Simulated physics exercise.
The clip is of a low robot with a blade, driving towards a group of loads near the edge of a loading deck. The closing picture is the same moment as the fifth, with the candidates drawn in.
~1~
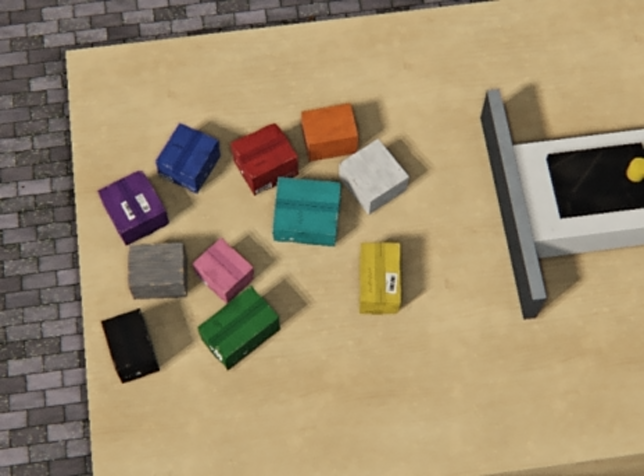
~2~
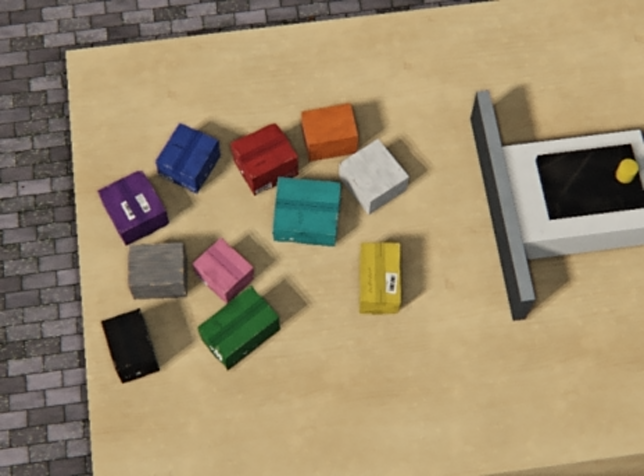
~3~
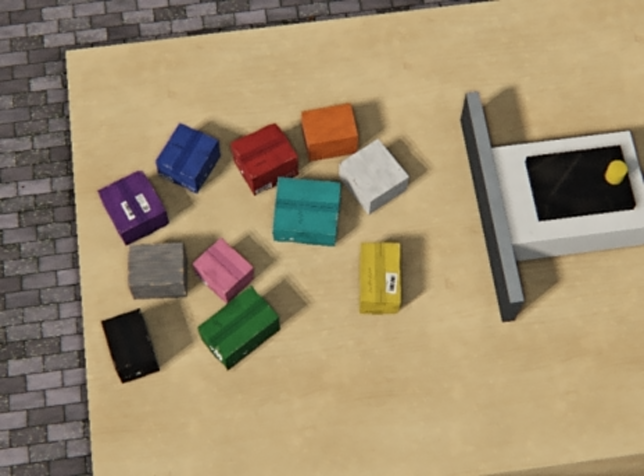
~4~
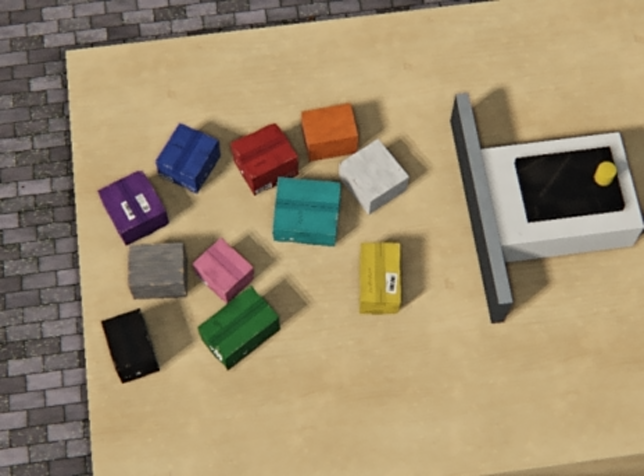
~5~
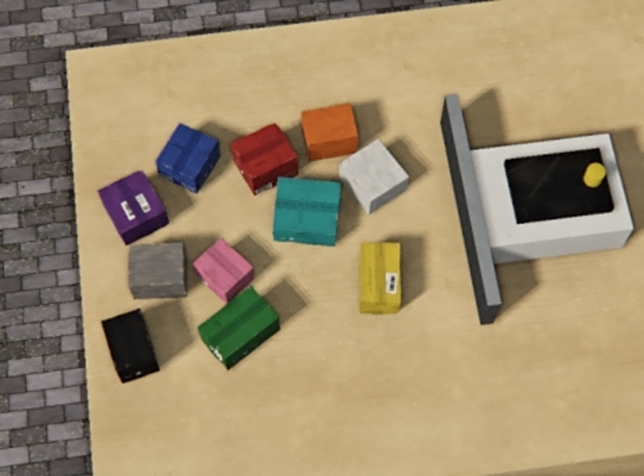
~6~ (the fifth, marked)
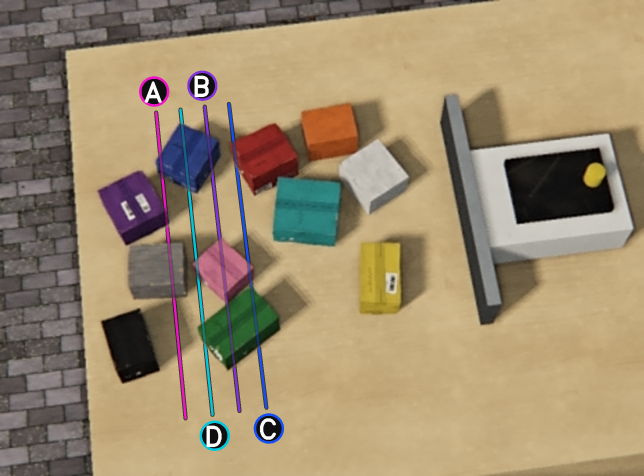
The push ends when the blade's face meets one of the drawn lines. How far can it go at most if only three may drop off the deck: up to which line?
At A, and not beyond.
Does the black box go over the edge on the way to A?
By then, no.
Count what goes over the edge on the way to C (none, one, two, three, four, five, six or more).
The count is none.
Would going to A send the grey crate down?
By then, yes.
On the marked copy, A at (170, 257); B at (221, 251); C at (247, 248); D at (196, 254).
Taking A. A third of the way, robot (443, 199); orange crate (315, 133); white crate (322, 174).
Two thirds of the way, robot (333, 213); blue box (112, 159); purple parcel (118, 212).
When it is over, robot (251, 223); blue box over the edge; grey crate over the edge; two fallen.
As for the rest, B is within the limit but short; C is within the limit but short; D is within the limit but short.
